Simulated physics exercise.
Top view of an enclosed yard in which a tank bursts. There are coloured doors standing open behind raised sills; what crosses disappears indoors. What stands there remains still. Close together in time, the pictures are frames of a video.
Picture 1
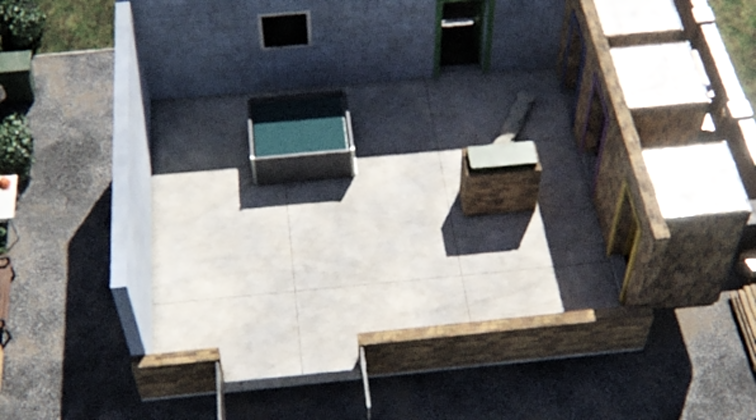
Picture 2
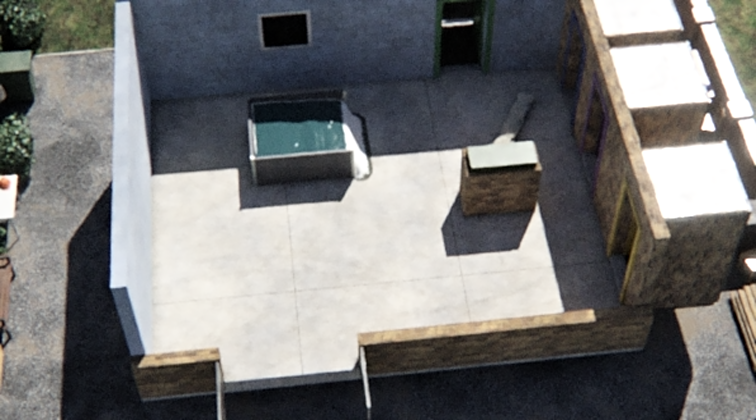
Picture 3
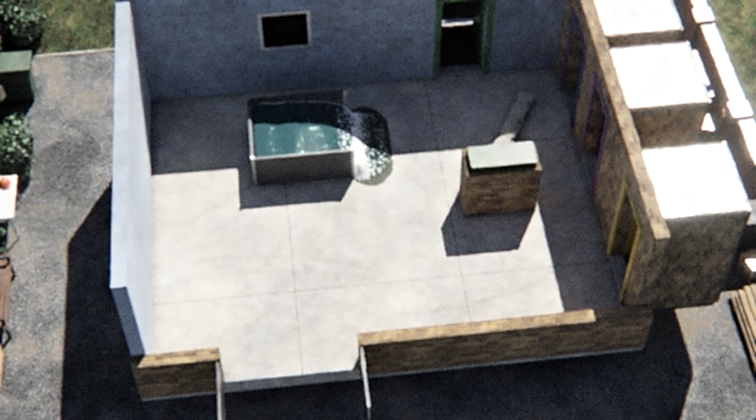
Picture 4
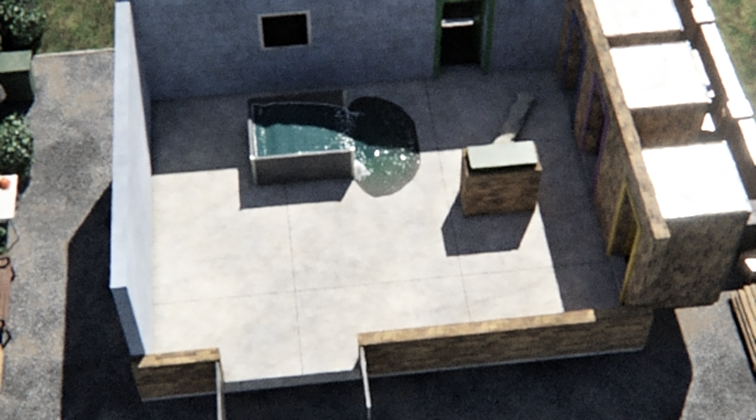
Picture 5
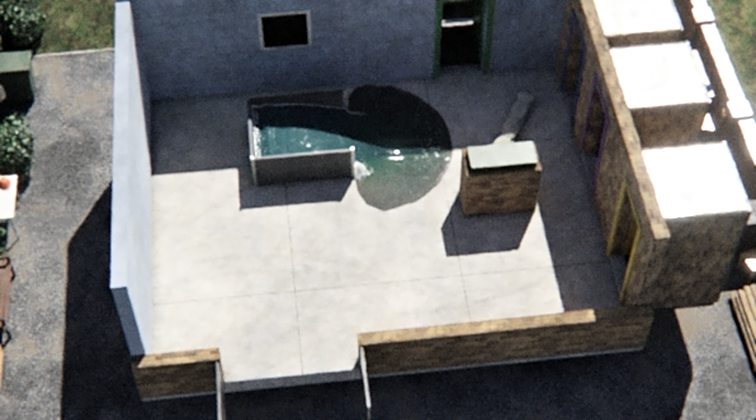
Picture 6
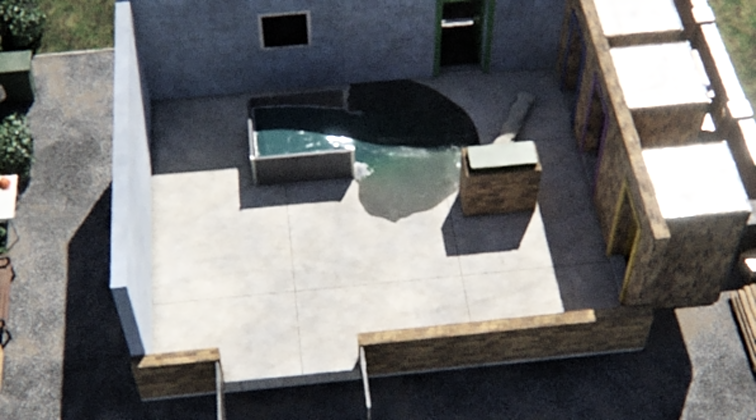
Water pours from the tank's right side and spreads across the pale yard to a brick block.
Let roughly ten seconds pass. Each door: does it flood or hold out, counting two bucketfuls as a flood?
Result: The yellow door ends up within two buckets. The purple door ends up within two buckets. The green door ends up over two buckets. The blue door ends up over two buckets.
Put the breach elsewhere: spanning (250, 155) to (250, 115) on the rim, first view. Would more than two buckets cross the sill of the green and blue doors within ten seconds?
First green is not flooded, then blue is not flooded.
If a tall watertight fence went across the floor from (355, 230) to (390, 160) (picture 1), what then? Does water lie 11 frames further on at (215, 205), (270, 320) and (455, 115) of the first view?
Taking the points in order, they are high and dry, high and dry and inundated.
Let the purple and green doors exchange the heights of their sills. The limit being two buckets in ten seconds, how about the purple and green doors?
You'd find the purple door tops the limit and the green door stays short.
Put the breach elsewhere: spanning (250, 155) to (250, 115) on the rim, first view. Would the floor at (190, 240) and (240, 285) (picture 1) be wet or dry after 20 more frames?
Note: Point one inundated; point two inundated.
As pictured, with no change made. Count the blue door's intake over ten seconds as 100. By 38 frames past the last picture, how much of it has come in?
Roughly 80 per cent.
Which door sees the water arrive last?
It's the yellow door.
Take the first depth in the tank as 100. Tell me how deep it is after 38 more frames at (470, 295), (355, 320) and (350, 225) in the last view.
Depths of roughly 2, 2 and 0 per cent.
A moment on, water covers 25 % of the floor; the yellow door not reached, the purple door not reached, the green door wet at the sill, nothing in, the blue door not reached.
Next, water covers 30 % of the floor; the yellow door not reached, the purple door wet at the sill, nothing in, the green door under two buckets in, the blue door wet at the sill, nothing in.
Then, water covers 35 % of the floor; the yellow door wet at the sill, nothing in, the purple door wet at the sill, nothing in, the green door over two buckets in, the blue door over two buckets in.
Later, water covers 50 % of the floor; the yellow door wet at the sill, nothing in, the purple door under two buckets in, the green door far over two buckets in, the blue door far over two buckets in.
In the end, water covers 70 % of the floor; the yellow door wet at the sill, nothing in, the purple door under two buckets in, the green door far over two buckets in, the blue door far over two buckets in.
